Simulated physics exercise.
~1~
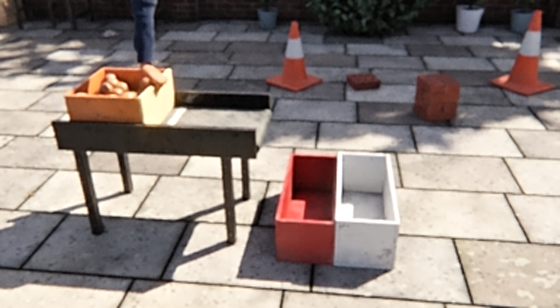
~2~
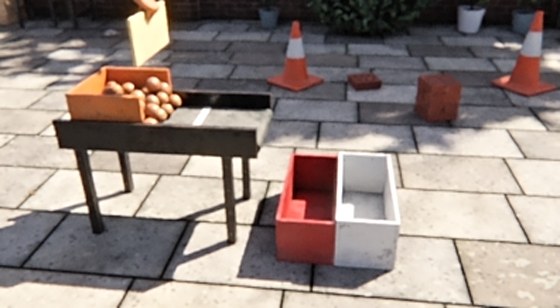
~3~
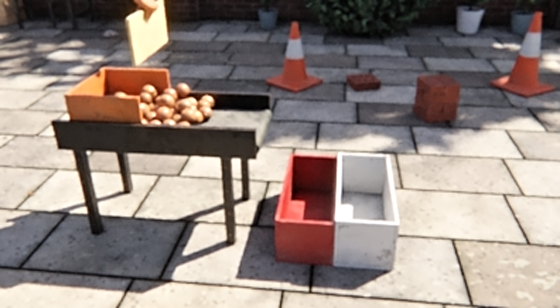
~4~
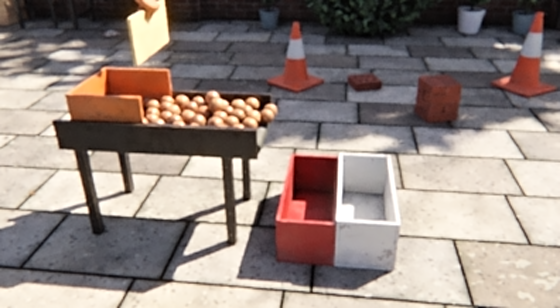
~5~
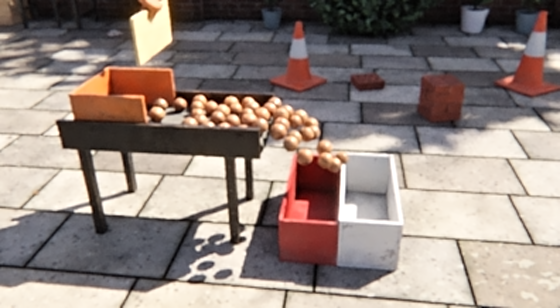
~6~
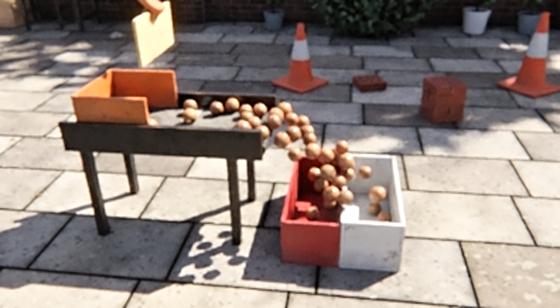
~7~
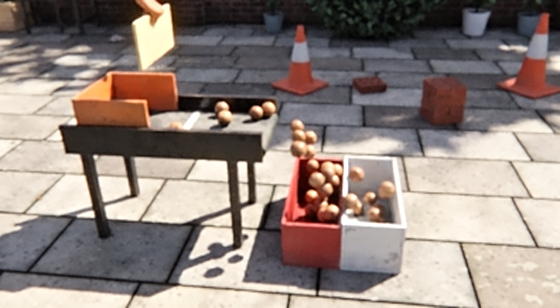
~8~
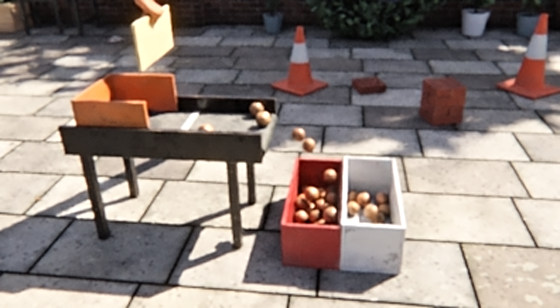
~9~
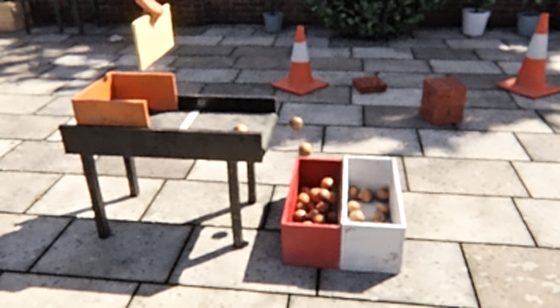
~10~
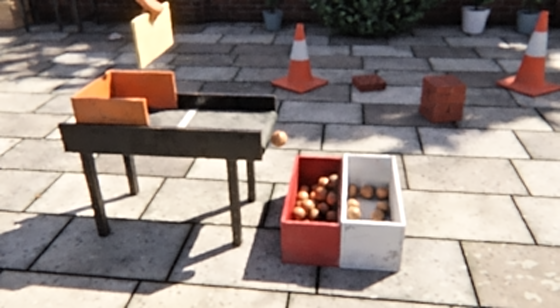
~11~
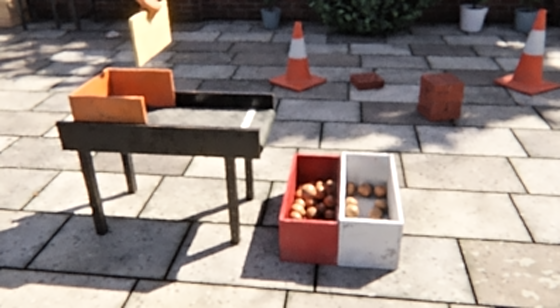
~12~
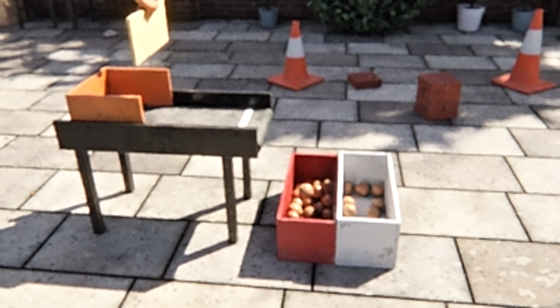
A hand held up the gate of an orange pen on a dark conveyor, and a load of small brown balls rolled out, rode right and tumbled off the end, most landing in the red tote and fewer in the white bin beyond.
